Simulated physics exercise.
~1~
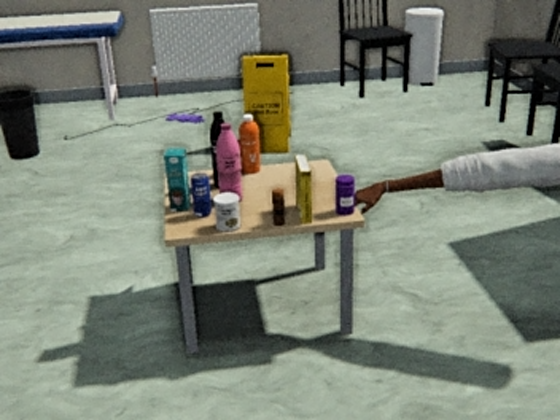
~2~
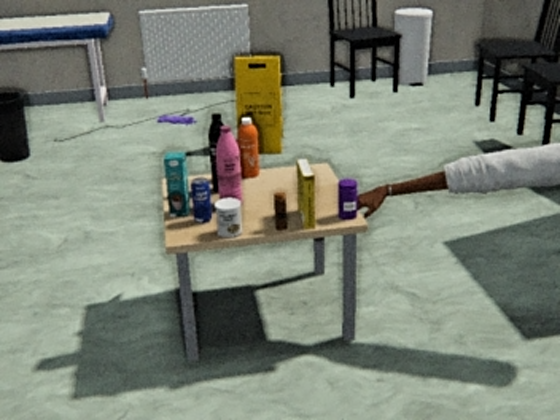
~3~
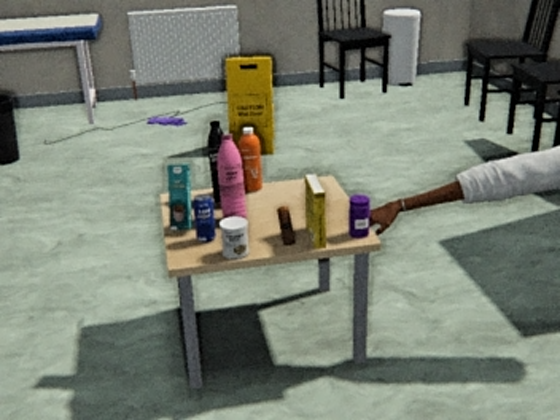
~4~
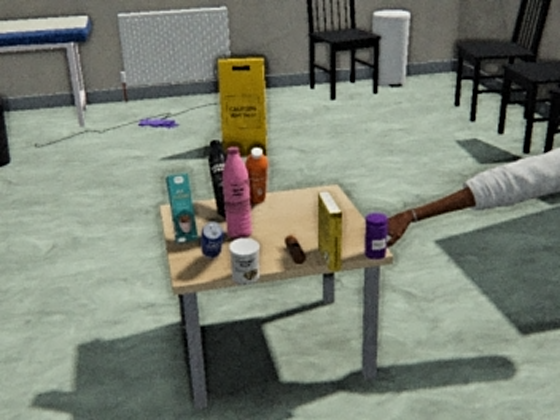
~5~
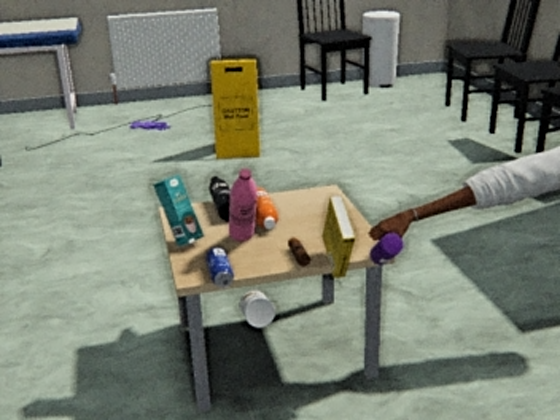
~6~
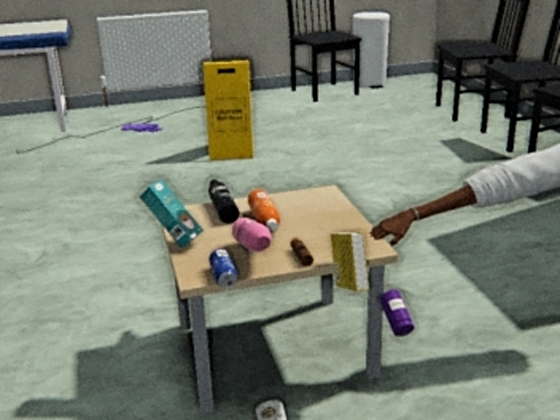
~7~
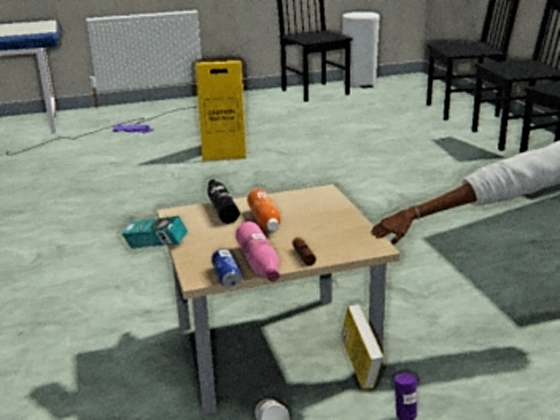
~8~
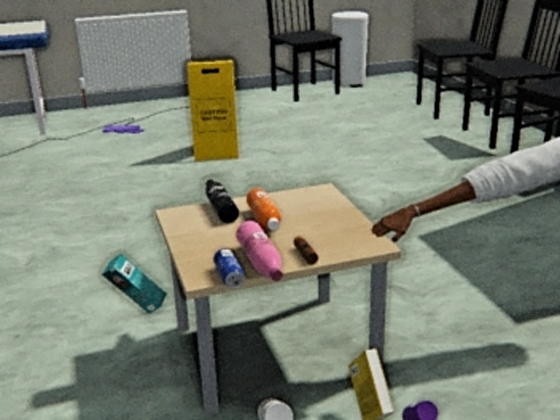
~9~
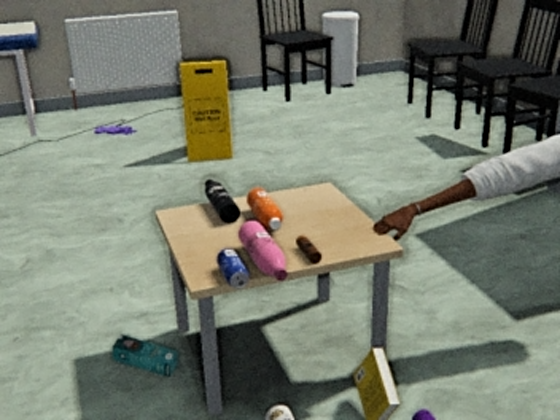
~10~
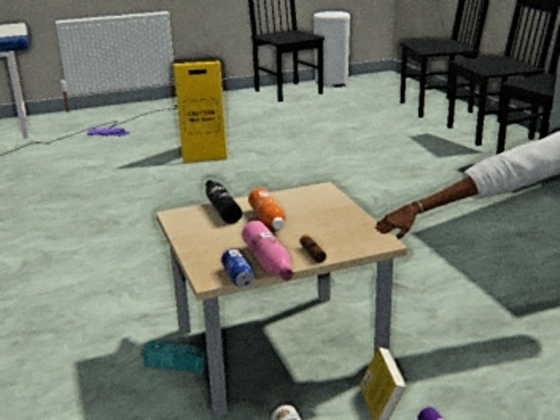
Small table jerking forward beside an outstretched hand, bottles toppling across its top as tin, jar, book and carton fall off.
